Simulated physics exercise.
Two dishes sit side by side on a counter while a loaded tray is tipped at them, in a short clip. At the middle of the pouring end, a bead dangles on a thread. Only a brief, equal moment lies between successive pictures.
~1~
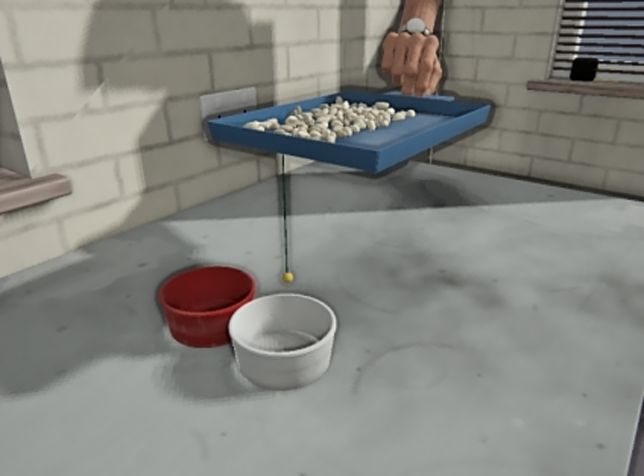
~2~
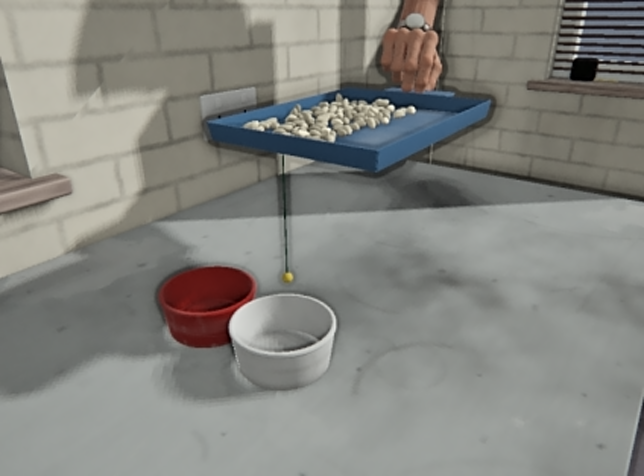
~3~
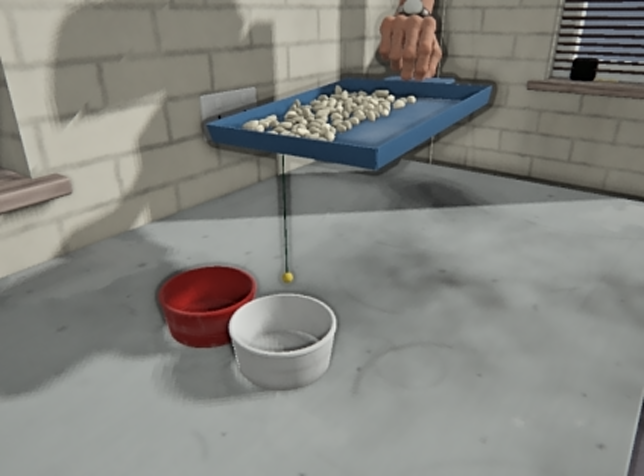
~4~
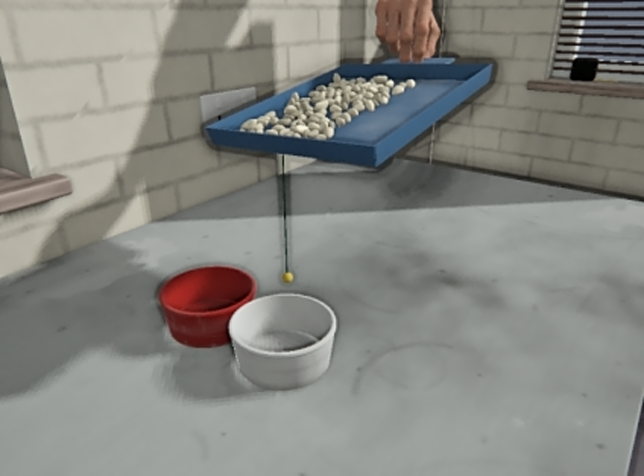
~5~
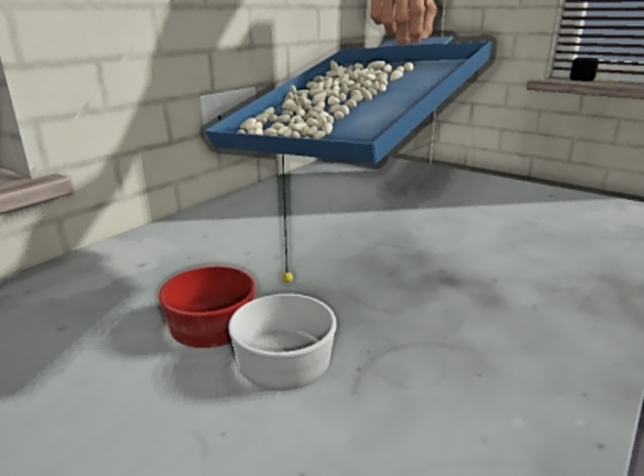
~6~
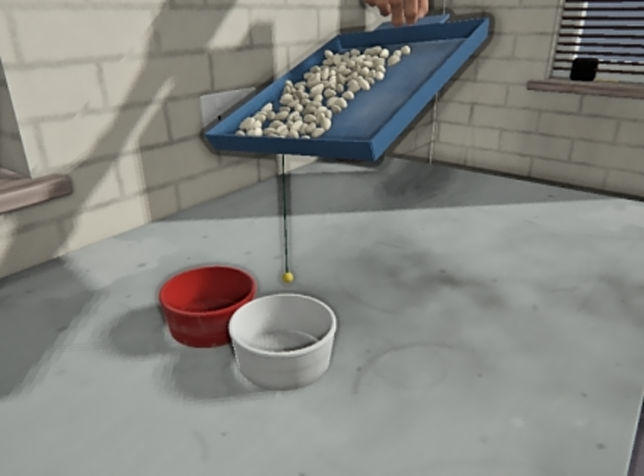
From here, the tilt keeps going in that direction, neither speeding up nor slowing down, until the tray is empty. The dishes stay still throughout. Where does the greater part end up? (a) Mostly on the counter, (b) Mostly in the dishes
Answer: B.
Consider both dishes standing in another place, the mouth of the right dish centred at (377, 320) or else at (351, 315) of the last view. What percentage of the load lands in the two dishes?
Trial 1: 0 percent; trial 2: 10 percent.
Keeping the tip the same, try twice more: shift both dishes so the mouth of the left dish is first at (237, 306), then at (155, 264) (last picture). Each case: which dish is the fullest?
First try, the dish to the left; second try, the dish to the right.
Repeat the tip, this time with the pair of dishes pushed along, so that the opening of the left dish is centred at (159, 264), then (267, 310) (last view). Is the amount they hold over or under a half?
For the two places in order: A majority share, a minority share.
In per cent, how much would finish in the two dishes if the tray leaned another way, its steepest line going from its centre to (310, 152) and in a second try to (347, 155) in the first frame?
In turn some 50 and 30 per cent.
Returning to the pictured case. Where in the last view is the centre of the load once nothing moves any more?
Near (205, 322), more or less.
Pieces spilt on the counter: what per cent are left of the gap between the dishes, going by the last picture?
Around 100 percent of the pieces.
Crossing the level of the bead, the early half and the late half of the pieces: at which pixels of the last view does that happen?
First around (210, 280), afterwards around (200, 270).
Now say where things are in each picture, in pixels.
Corners of the pouring end (211, 121) and (377, 150), level; middle of the load (338, 120), white beans; left dish (173, 323); right dish (248, 363); bead on its thread (287, 278), in the first picture.
Corners of the pouring end (211, 122) and (377, 149), level; middle of the load (338, 118), in the second picture.
Corners of the pouring end (210, 124) and (376, 147), tipped barely, lowest at the left corner; middle of the load (338, 112), in the third picture.
Corners of the pouring end (209, 127) and (374, 144), tipped a little, lowest at the left corner; middle of the load (336, 103), in the fourth picture.
Corners of the pouring end (209, 130) and (372, 142), tipped clearly, lowest at the left corner; middle of the load (335, 94), in the fifth picture.
Corners of the pouring end (208, 133) and (369, 140), tipped clearly, lowest at the left corner; middle of the load (332, 85); left dish (173, 323); right dish (248, 363), in the sixth picture.
Just after the last frame, tray tipped steeply; every one on the tray.
A moment on, tray tipped past a quarter turn; almost all on the tray; about a tenth in the left dish; just a few in the air.
Further on, tray tipped past a quarter turn; about a tenth in the right dish; roughly two thirds in the left dish; roughly a quarter outside both.
When it is over, tray tipped past a quarter turn; about a tenth in the right dish; roughly two thirds in the left dish; roughly a quarter outside both.
